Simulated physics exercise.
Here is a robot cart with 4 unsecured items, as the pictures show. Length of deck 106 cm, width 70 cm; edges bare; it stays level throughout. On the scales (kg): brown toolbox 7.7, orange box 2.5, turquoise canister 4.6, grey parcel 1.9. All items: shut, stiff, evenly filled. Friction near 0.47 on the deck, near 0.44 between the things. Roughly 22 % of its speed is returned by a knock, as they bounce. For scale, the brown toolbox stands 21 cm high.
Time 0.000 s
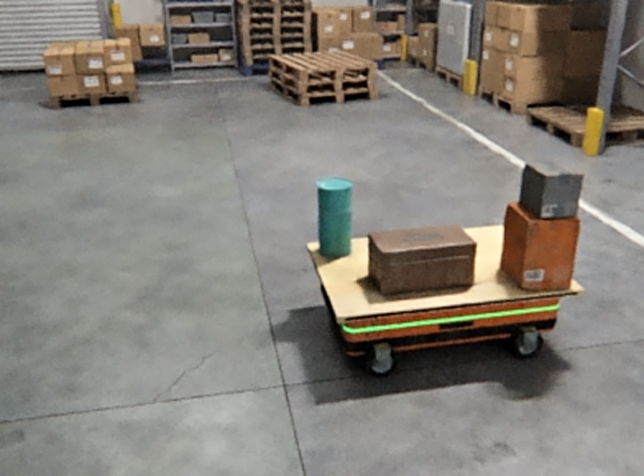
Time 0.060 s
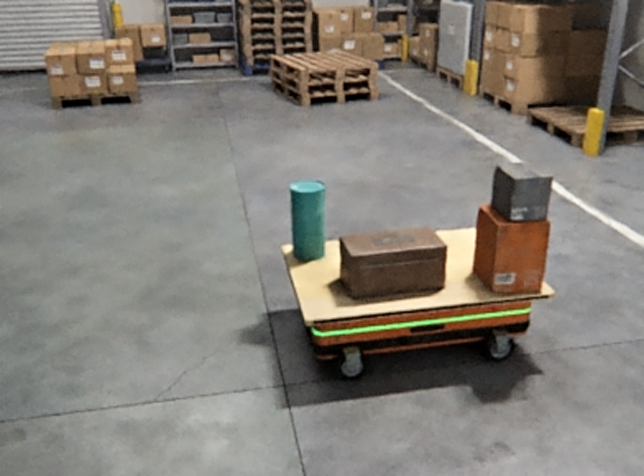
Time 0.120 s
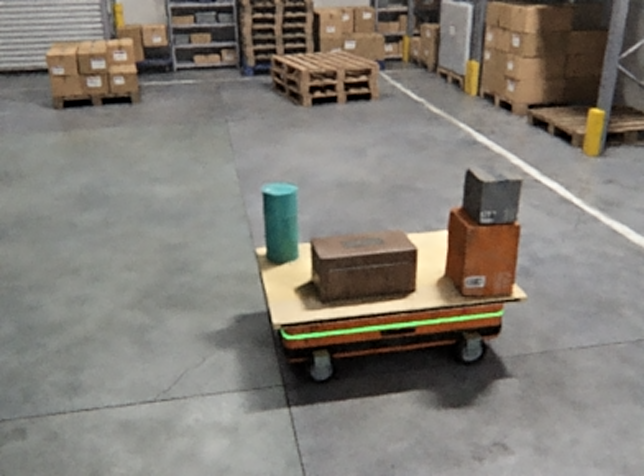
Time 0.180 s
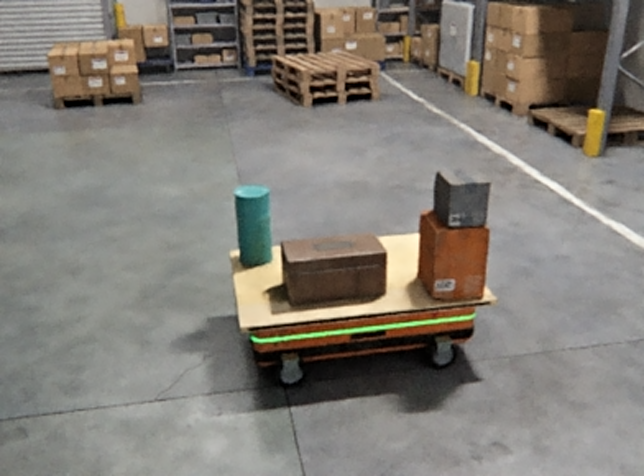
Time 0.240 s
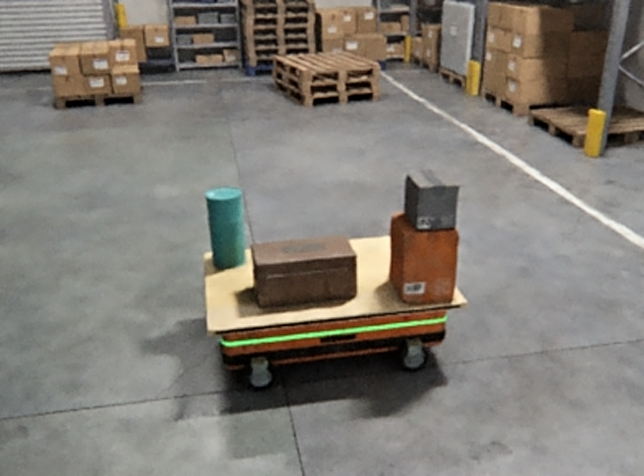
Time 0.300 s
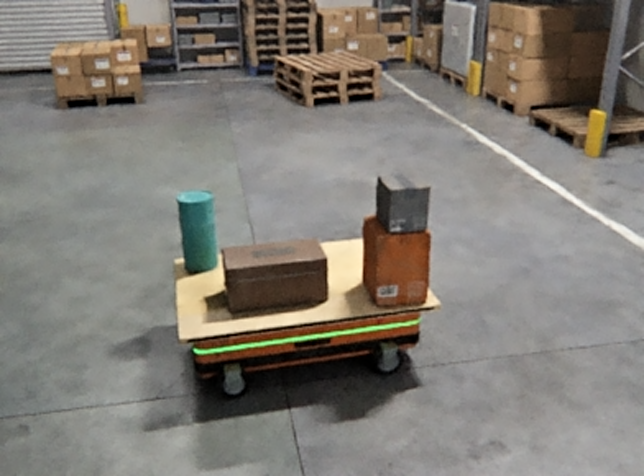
In a warehouse, a flat cart carrying four items rolls steadily to the left.
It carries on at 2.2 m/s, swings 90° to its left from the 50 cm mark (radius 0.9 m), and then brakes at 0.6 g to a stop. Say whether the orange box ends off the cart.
The orange box stays put.
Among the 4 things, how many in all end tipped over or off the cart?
Total: 2.
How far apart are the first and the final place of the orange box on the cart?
Roughly 6 cm.
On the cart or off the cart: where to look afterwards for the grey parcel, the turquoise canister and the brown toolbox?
At the end the grey parcel remains on its base, the turquoise canister leaves its base and the brown toolbox leaves its base.
After 0.50 s, cart 110 cm along, turned 29°; turquoise canister now off the cart; brown toolbox moved 18 cm.
After 0.80 s, cart 176 cm along, turned 71°; brown toolbox now off the cart; grey parcel moved 2 cm.
After 1.00 s, cart 220 cm along, turned 90°; orange box moved 2 cm near (229, 384); grey parcel moved 4 cm.
After 1.50 s, cart 262 cm along, turned 90°, stopped; orange box 9° off upright; grey parcel 9° off upright.
In the end (2.6 s), off the cart, brown toolbox and turquoise canister; the other 2 under 10 cm from the start.
